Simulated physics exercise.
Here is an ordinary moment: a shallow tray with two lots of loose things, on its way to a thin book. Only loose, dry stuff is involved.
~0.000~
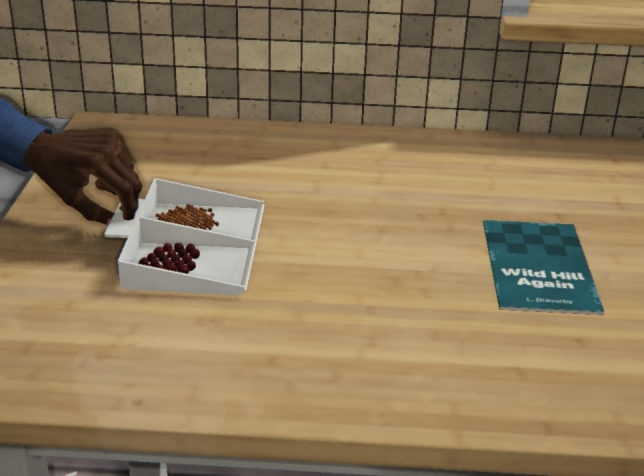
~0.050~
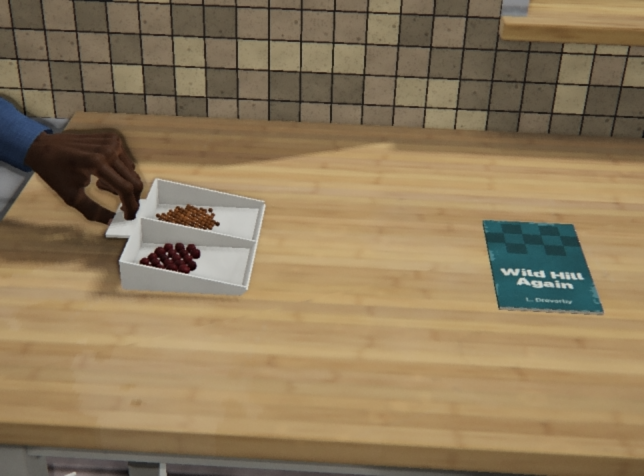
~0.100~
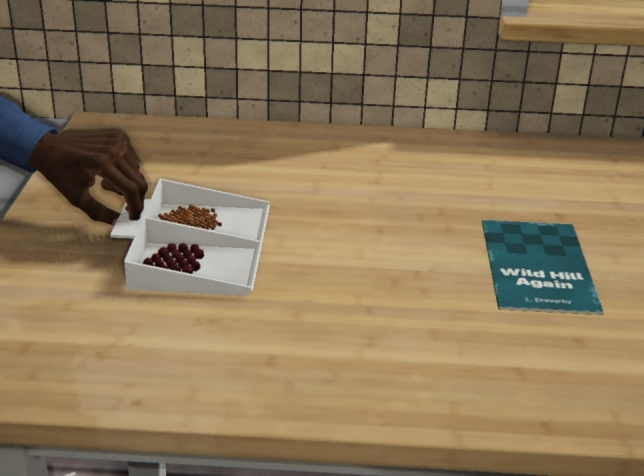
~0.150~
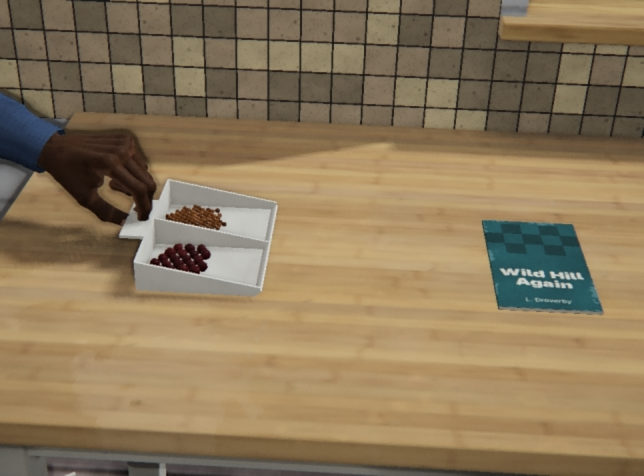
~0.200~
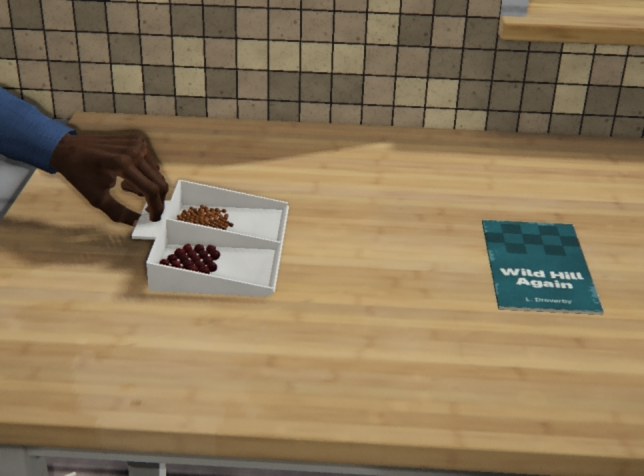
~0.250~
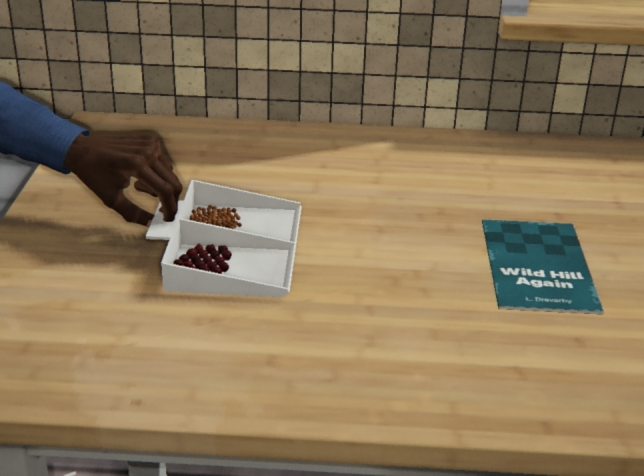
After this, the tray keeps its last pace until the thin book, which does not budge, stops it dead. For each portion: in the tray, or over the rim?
Taking the jolt, the front portion is contained. Back portion, on the other hand, is contained.
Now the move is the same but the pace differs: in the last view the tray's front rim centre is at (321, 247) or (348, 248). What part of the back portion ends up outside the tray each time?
Roughly 0 per cent the first time and 10 per cent the second.
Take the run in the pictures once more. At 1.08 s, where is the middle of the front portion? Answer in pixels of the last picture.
It will be centred somewhere around (424, 274).
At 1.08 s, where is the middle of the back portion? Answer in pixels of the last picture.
About (417, 233).
Around 0.62 s, tray still sliding, front rim near (390, 250); front portion all inside; back portion all inside.
Around 1.08 s, tray stopped at the thin book; front portion all inside; back portion all inside.
Around 1.29 s, tray stopped at the thin book; front portion all inside, moved towards the front rim; back portion all inside, moved towards the front rim.
Finally (1.6 s), tray stopped at the thin book; front portion all inside, moved towards the front rim; back portion all inside, moved towards the front rim.
